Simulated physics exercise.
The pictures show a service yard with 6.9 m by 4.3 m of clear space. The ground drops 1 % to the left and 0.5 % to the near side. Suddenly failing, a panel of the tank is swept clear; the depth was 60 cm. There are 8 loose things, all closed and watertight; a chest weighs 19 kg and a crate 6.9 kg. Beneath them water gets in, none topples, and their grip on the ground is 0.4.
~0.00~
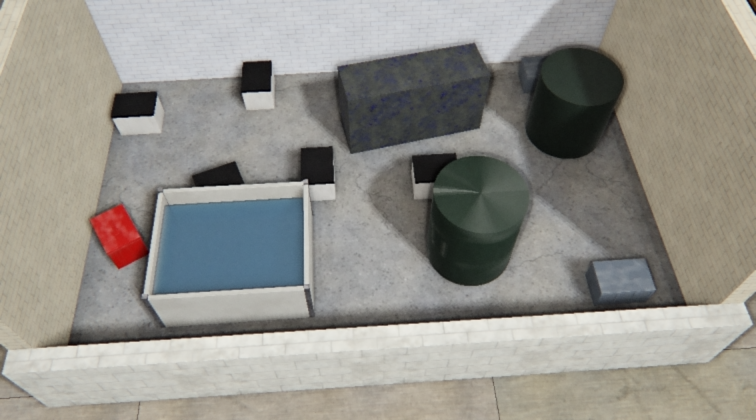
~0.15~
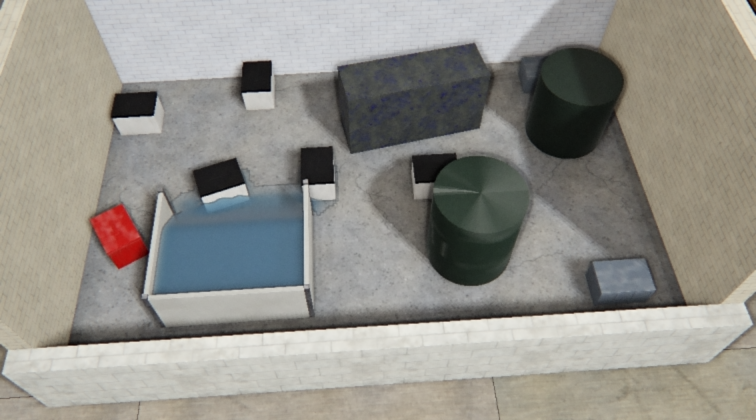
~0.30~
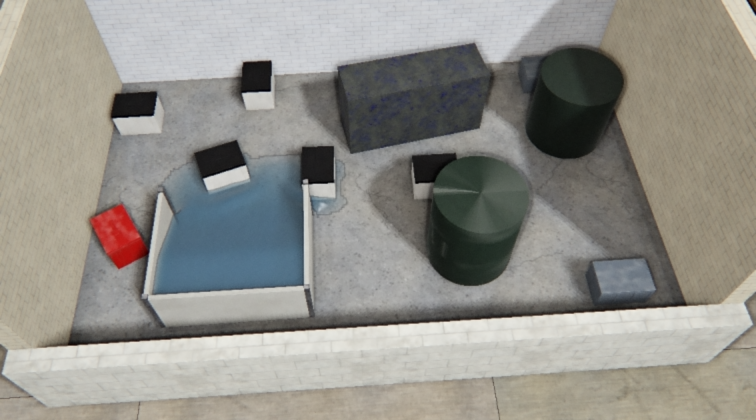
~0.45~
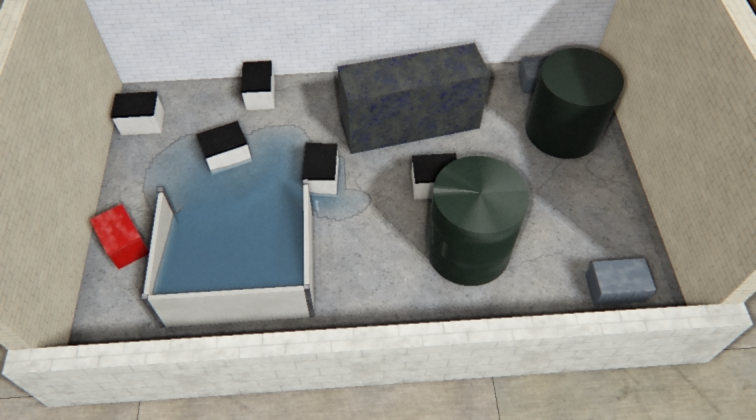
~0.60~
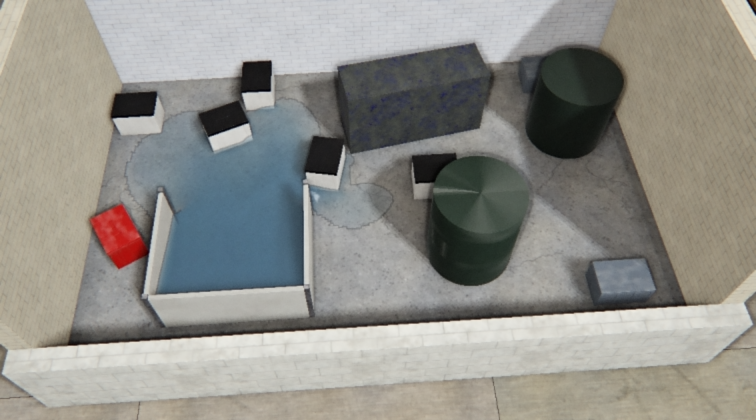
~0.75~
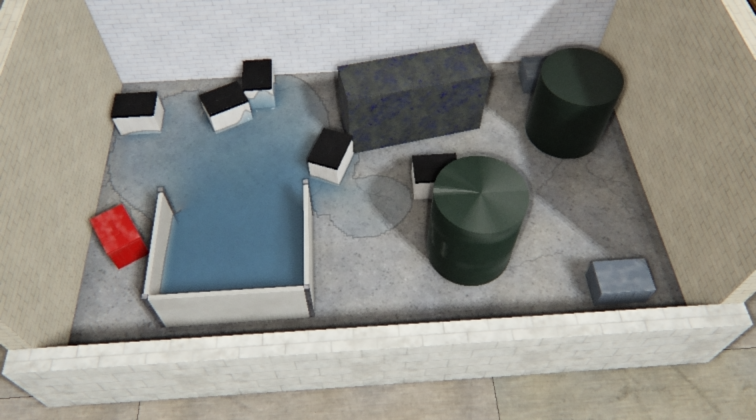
In a walled yard, water spreading from an open-sided tank, pushing two black-topped white boxes across the floor beside a still red chest.
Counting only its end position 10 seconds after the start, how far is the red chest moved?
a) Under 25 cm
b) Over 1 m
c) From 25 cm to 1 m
Over 1 m (b).
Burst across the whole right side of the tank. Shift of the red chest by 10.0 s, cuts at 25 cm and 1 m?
After that, the red chest hardly moves.
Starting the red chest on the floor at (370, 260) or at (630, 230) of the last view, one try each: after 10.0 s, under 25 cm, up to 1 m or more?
Respectively: It rests almost unmoved; it rests almost unmoved.
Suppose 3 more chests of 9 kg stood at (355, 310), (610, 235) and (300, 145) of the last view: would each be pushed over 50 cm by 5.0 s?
In the order listed: Behind the line; behind the line; across the line.
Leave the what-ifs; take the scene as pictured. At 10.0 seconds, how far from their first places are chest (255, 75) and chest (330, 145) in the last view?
The first ends 200 cm from its start, the second 100 cm.
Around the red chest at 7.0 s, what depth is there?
I'd put it at about 8 cm.
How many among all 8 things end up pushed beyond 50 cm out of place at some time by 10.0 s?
By my tally, 6.
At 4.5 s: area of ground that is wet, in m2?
Flooded: Near 22 m2.
After 2.0 s the red chest is near (115, 228), 0.0 m from its start, aground; 3 afloat.
After 4.5 s the red chest is near (98, 325), 1.2 m from its start, afloat; 5 afloat.
After 7.0 s the red chest is near (252, 327), 2.1 m from its start, aground; 2 afloat.
After 10.0 s the red chest is near (369, 310), 3.1 m from its start, aground; 1 afloat.
